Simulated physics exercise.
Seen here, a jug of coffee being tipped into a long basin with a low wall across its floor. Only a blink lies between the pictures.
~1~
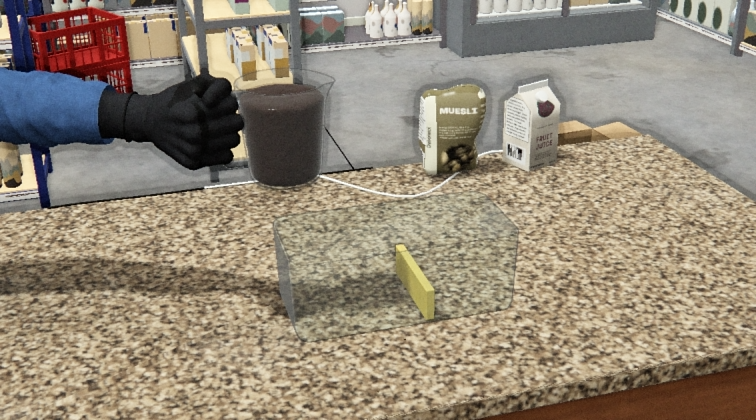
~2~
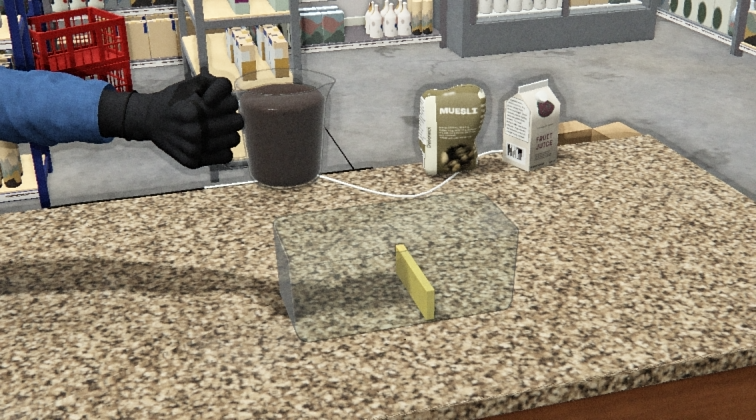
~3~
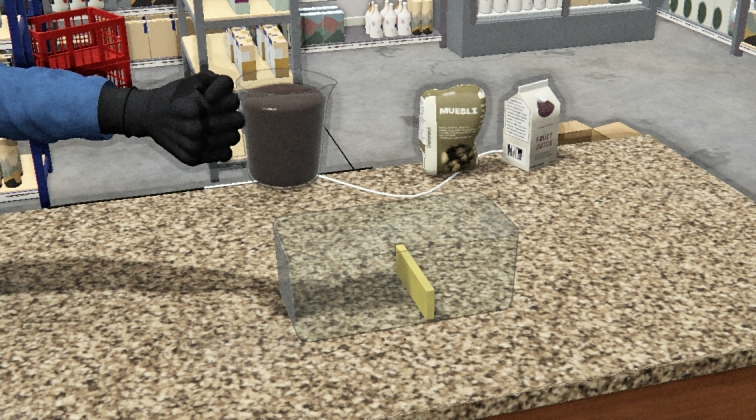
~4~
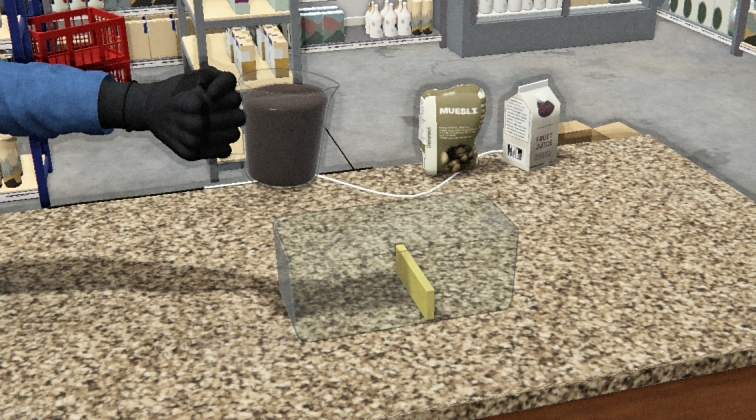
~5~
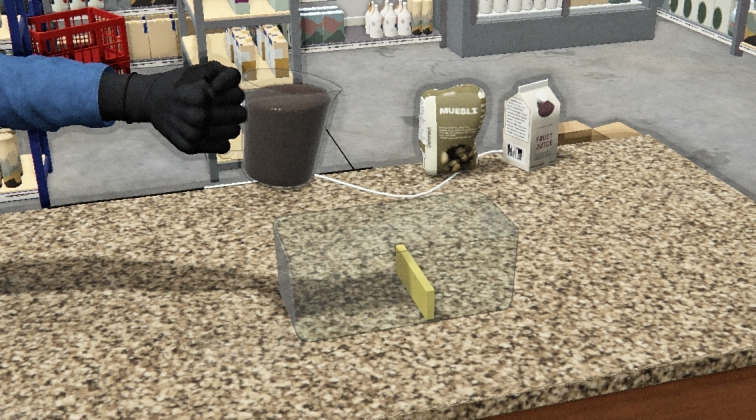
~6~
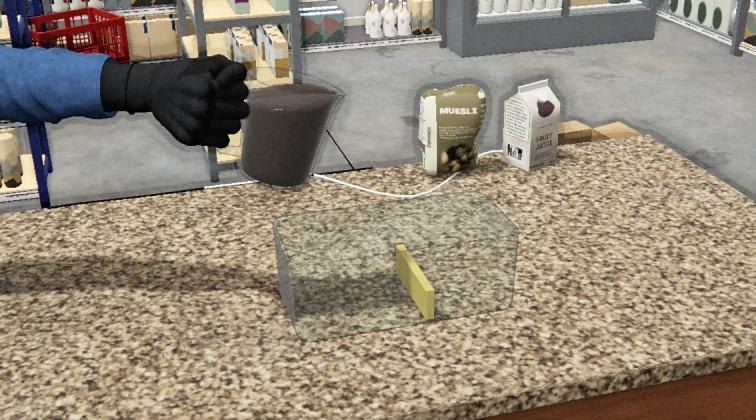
A jug of dark coffee, upright at first, tilts gradually rightward beside a black-gloved hand.
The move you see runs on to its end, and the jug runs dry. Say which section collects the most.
The left-hand part.
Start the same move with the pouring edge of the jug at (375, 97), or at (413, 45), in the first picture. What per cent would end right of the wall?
About 75 and 65 per cent.
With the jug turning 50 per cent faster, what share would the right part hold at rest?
Roughly 10 in a hundred.
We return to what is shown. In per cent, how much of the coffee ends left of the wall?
Roughly 80 in a hundred.
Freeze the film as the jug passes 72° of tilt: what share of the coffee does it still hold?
Roughly 70 in a hundred.
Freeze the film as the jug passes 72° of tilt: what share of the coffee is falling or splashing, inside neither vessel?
Roughly 20 in a hundred.
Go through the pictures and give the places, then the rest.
In the first picture, tilt 0°; pouring edge (335, 78); surface from (239, 99) to (322, 91); the long basin's rim runs from (281, 243) to (501, 212); the wall's top is at (414, 268).
In the second picture, tilt 1°; pouring edge (335, 78); surface from (239, 99) to (323, 92).
In the third picture, tilt 3°; pouring edge (337, 80); surface from (240, 98) to (324, 92).
In the fourth picture, tilt 6°; pouring edge (339, 83); surface from (242, 98) to (327, 92).
In the fifth picture, tilt 10°; pouring edge (342, 87); surface from (246, 99) to (331, 92).
In the sixth picture, tilt 16°; pouring edge (346, 92); surface from (247, 100) to (336, 93).
A moment on, the tilt is 72° and 71 per cent is still to pour, 7 is left of the wall and 2 right of it.
Next, the tilt is 108° and 13 per cent is still to pour, 56 is left of the wall and 15 right of it.
Then the tilt is 116° and 0 per cent is still to pour, 79 is left of the wall and 17 right of it.
Later the tilt is 116° and 0 per cent is still to pour, 79 is left of the wall and 17 right of it.
In the end 79 per cent lies left of the wall, 17 right of it and 4 outside.
